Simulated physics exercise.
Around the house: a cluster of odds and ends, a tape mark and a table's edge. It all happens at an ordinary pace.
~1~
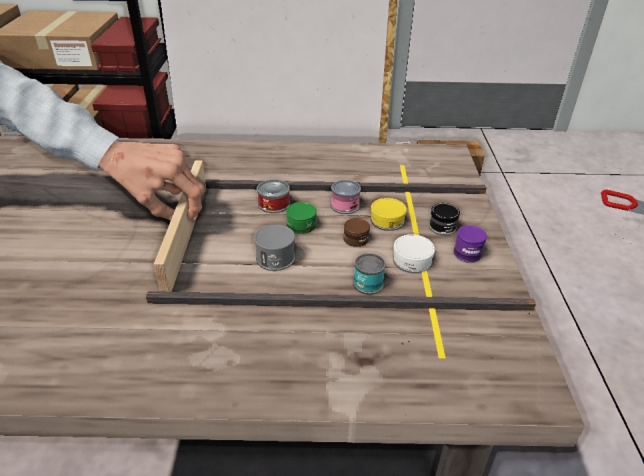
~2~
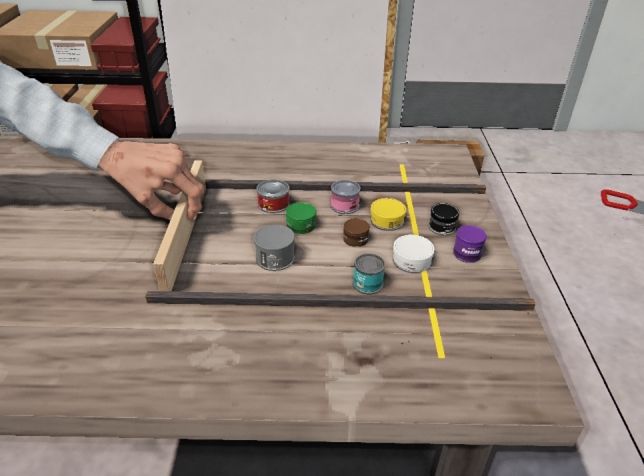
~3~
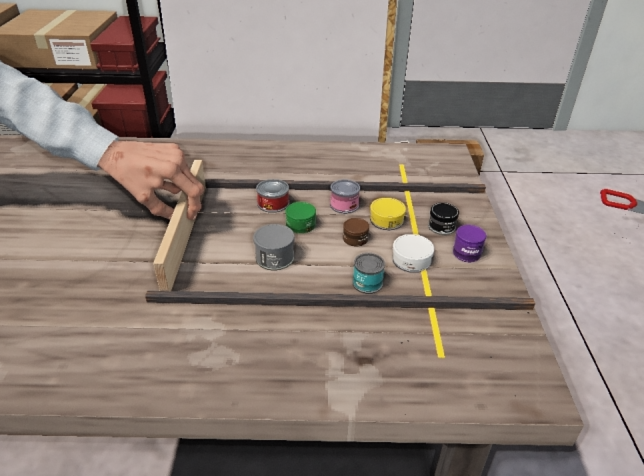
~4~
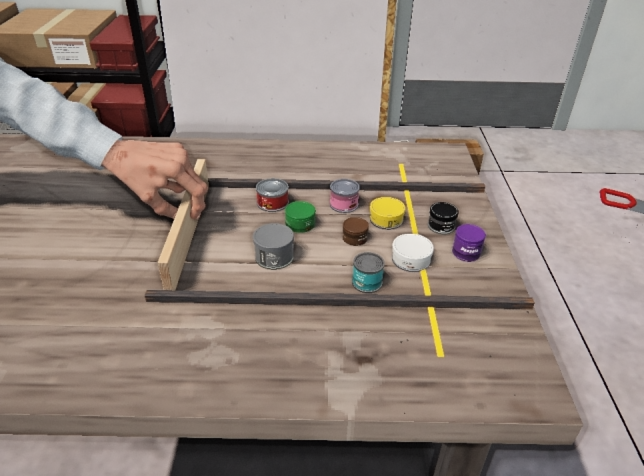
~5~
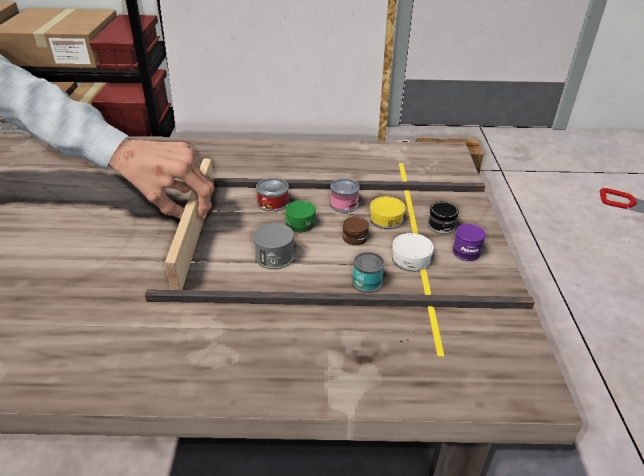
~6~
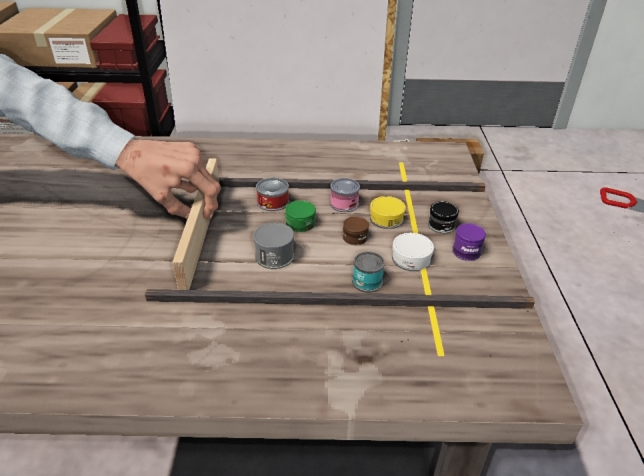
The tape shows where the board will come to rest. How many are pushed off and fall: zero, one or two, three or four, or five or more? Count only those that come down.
In the end the number that fall off is zero.
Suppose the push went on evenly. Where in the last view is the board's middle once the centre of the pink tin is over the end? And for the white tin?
Near (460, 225) and (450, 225).
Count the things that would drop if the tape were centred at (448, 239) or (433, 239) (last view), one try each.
In that order 1 and 1.
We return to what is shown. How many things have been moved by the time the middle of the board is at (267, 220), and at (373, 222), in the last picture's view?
By then 2, and 9.
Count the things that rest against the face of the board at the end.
5 of them.
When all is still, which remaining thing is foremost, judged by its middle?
It is the purple tub.
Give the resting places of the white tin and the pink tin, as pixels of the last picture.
Near (481, 253) and (453, 190).
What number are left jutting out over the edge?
1 of them.
Soon after, none off yet; purple tub at rest near (469, 242); black tin at rest near (443, 217); white tin at rest near (412, 252).
After that, none off yet; purple tub at rest near (471, 242); black tin displaced a little near (453, 218); white tin displaced about its own width near (441, 252).
In the end, the number that fall off is zero.
